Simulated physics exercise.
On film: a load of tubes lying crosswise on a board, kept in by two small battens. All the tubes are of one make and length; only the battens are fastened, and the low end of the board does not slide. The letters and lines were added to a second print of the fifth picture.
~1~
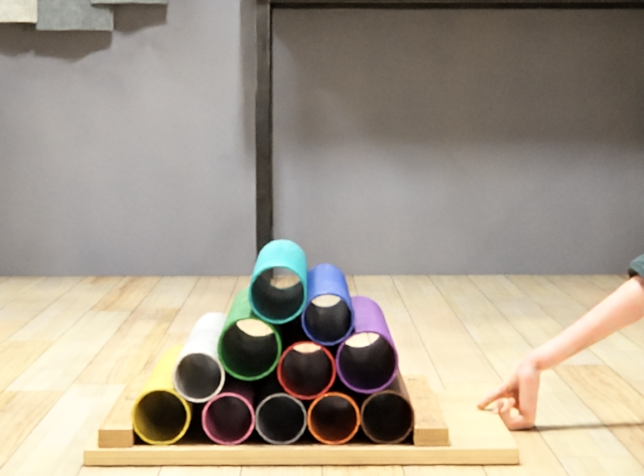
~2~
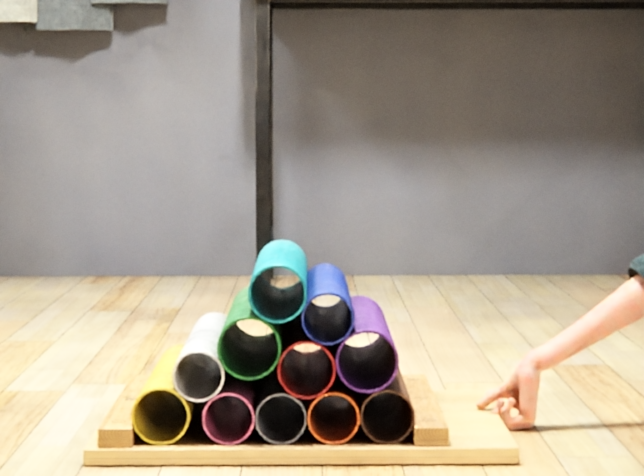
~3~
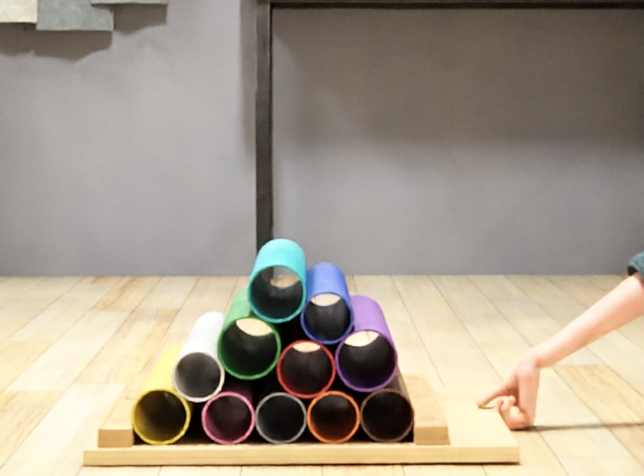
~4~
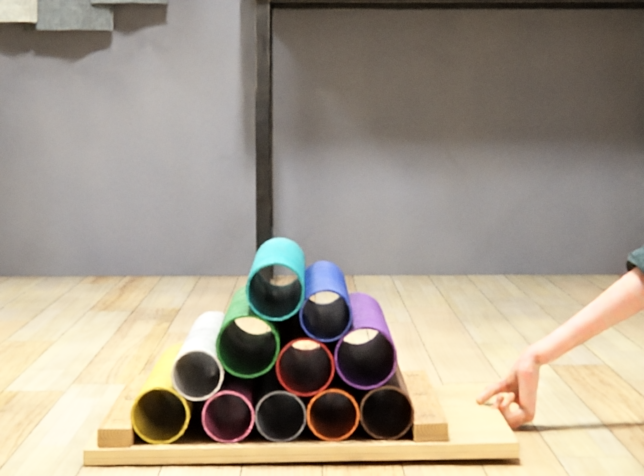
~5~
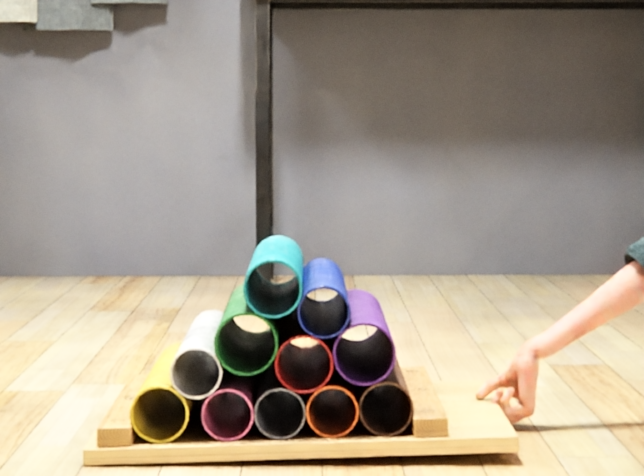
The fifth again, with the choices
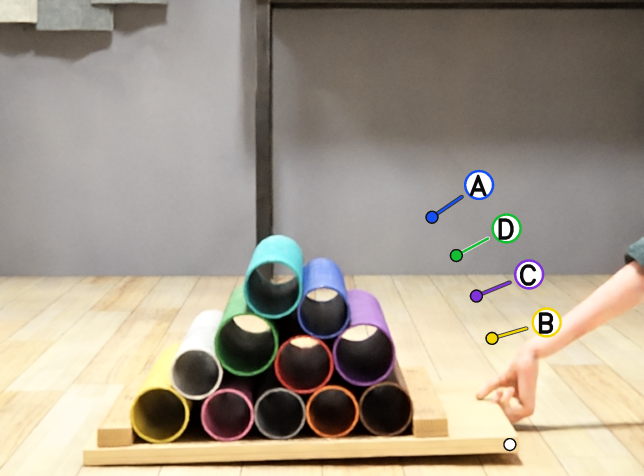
On a pale wooden floor before a grey wall, a stack of colourful tubes lies on a board between two low battens, while a hand touches the board's right end. The hand then lifts that end very slightly, and the board tilts a little, the tubes staying stacked and barely shifting.
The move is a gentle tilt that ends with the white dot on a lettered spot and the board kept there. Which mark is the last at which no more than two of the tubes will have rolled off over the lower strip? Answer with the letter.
The highest mark that will do is B.
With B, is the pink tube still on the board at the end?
Yes.
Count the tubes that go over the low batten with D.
It comes to six.
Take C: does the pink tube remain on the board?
Yes, with C.
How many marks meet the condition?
One of the four.
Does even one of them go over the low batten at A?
At A: Yes.
On the marked copy, A at (432, 217); B at (492, 338); C at (476, 296); D at (457, 256); the white dot at (510, 445).
With B. Early on, board at 13°.
Further on, board at 16°.
At the end, board at 16°, one over the low batten (white).
As for the rest, A six over the low batten; C five over the low batten; D six over the low batten.
